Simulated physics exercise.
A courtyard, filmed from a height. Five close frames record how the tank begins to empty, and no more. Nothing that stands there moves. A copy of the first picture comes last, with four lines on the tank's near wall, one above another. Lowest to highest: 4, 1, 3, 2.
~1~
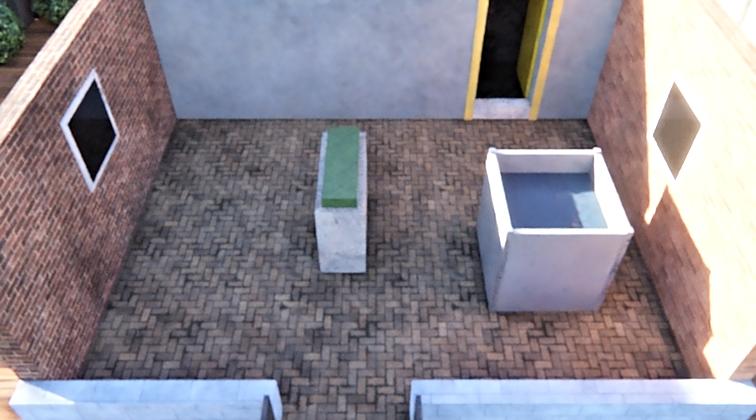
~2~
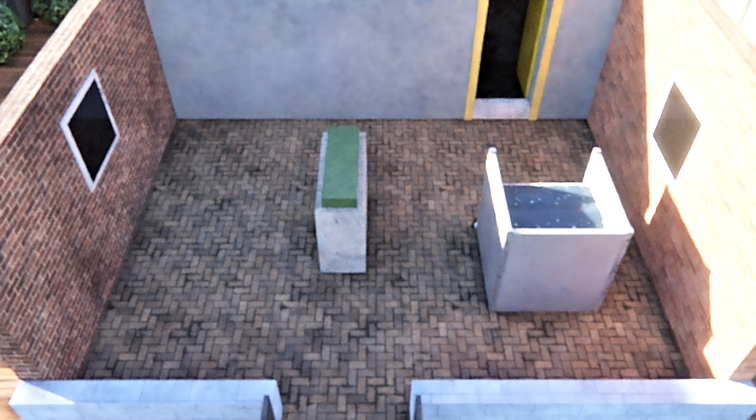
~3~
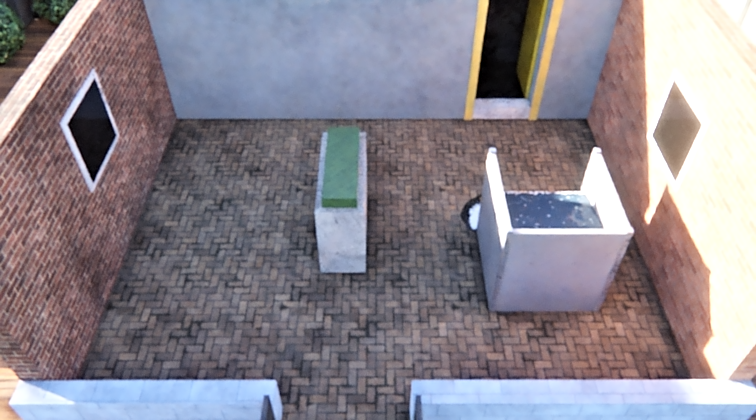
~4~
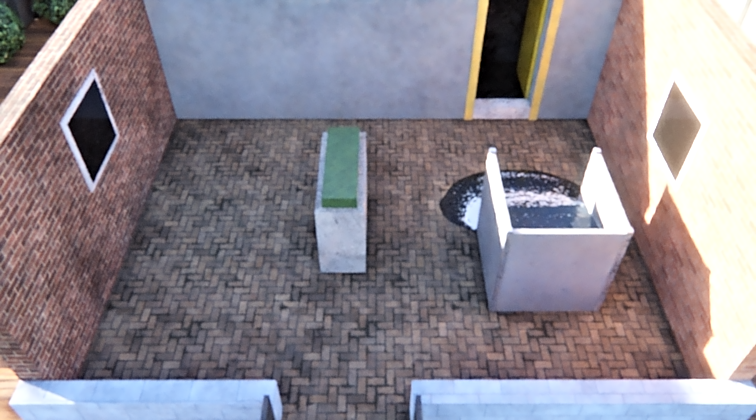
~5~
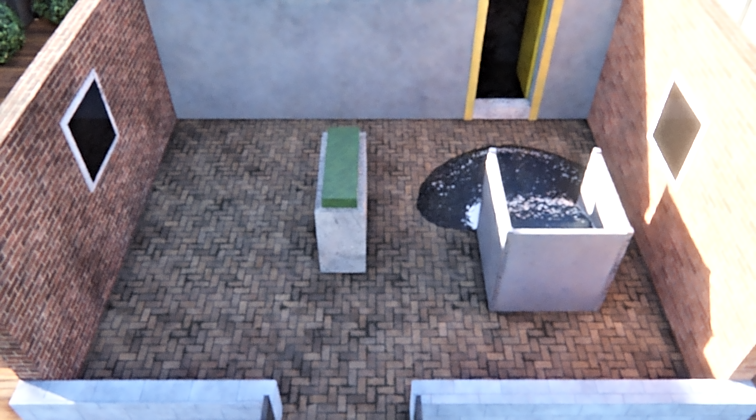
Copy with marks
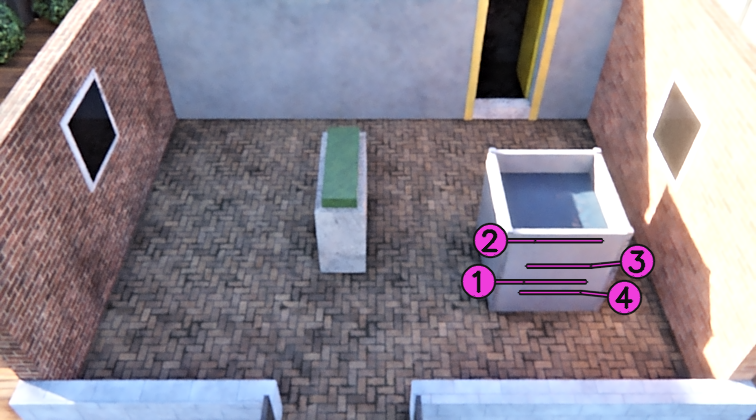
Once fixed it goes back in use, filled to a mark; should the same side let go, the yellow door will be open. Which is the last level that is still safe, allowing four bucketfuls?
The limit is 1.
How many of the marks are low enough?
Two of the four.
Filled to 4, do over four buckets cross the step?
No, not at all.
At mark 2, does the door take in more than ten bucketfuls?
Yes.
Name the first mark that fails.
The answer is 3.
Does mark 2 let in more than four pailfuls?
Yes, that goes wrong.
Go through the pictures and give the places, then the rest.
Water in the tank at rest, its middle at (551, 208); foot of the yellow doorway at (500, 119); open gate at (344, 378).
Water covers 1 % of the ground, its front hidden from here.
Water covers 3 % of the ground, its front hidden from here.
Water covers 7 % of the ground and shows as far out as (461, 186).
Water covers 12 % of the ground and shows as far out as (442, 174).
On the marked copy, 1 at (554, 281); 2 at (567, 240); 3 at (559, 266); 4 at (550, 292); from the bottom up 4, 1, 3, 2.
If 1 is chosen, a bucket or two gets in.
If 2 is chosen, dozens of bucketfuls pour in.
If 3 is chosen, about 9 bucketfuls get in.
If 4 is chosen, nothing gets over.
